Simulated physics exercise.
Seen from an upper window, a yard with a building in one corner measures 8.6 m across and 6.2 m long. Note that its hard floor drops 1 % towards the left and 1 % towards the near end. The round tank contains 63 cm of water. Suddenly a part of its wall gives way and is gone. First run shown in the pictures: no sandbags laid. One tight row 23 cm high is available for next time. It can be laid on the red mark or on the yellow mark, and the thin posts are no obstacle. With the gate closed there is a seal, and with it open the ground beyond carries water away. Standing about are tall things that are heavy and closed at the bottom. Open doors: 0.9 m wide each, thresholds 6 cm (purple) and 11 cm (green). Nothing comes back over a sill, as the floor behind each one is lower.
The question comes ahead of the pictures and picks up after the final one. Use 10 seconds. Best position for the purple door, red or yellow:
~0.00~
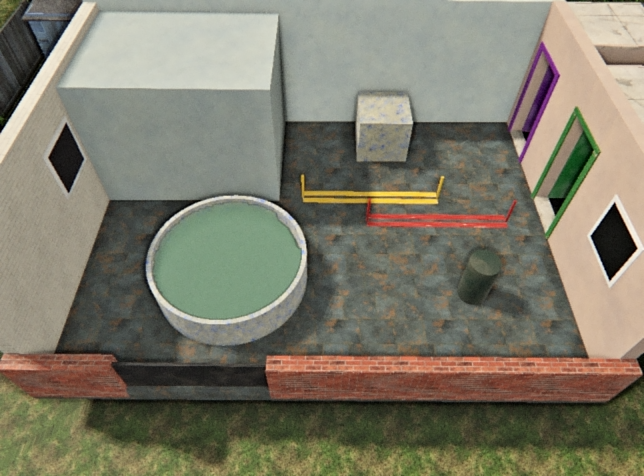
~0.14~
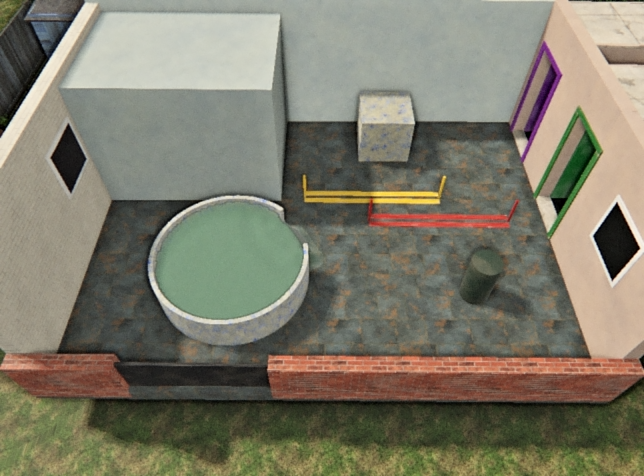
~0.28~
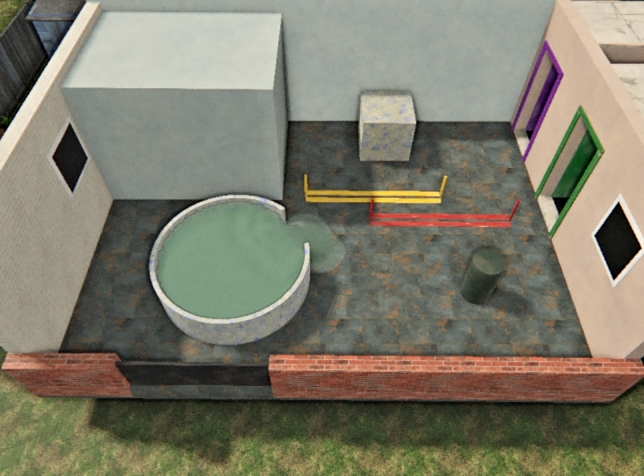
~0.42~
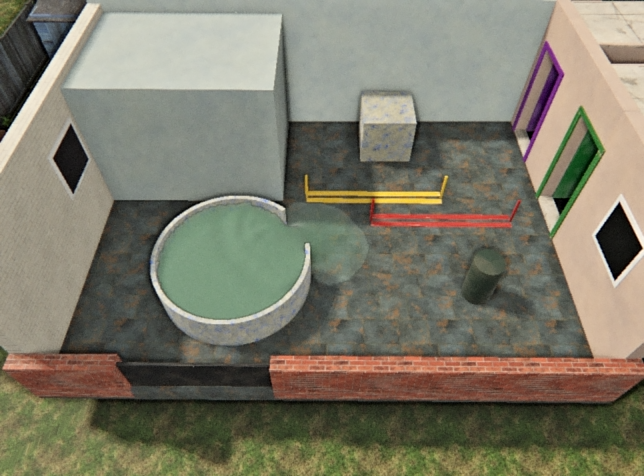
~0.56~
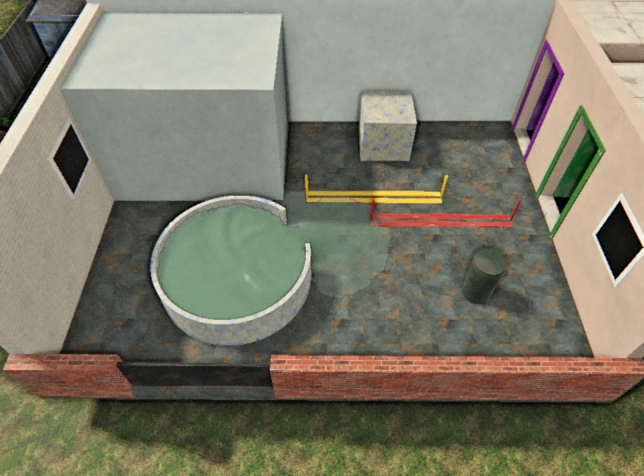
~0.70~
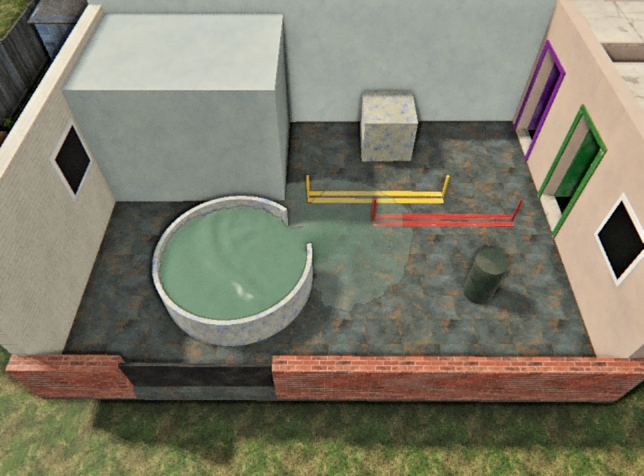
Yellow mark.
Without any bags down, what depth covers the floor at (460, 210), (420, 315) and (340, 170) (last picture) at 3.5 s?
3, 1 and 2 cm.
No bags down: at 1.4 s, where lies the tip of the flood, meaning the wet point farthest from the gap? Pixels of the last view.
Look near (477, 177) in the last picture.
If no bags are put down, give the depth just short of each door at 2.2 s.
In centimetres, purple: 1; green: 10.
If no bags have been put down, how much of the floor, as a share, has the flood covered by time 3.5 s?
Wet share: Near 60 %.
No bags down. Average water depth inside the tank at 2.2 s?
It's around 43 cm deep on average.
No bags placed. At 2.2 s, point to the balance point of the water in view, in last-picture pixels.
I'd put it at around pixel (294, 252).
After 1.4 s water covers 30 % of the floor and is deepest (30 cm) near (311, 254) in the run without bags; in at the purple door, 0 L with no bags, 0 L with the row on red, 0 L on yellow.
After 2.2 s water covers 50 % of the floor and is deepest (26 cm) near (311, 254) in the run without bags; in at the purple door, 0 L with no bags, 0 L with the row on red, 0 L on yellow.
After 3.5 s water covers 60 % of the floor and is deepest (21 cm) near (311, 254) in the run without bags; in at the purple door, 37 L with no bags, 17 L with the row on red, 0 L on yellow.
After 6.0 s water covers 70 % of the floor and is deepest (16 cm) near (461, 183) in the run without bags; in at the purple door, 99 L with no bags, 57 L with the row on red, 0 L on yellow.
After 10.0 s water covers 85 % of the floor and is deepest (14 cm) near (587, 377) in the run without bags; in at the purple door, 112 L with no bags, 76 L with the row on red, 3 L on yellow.
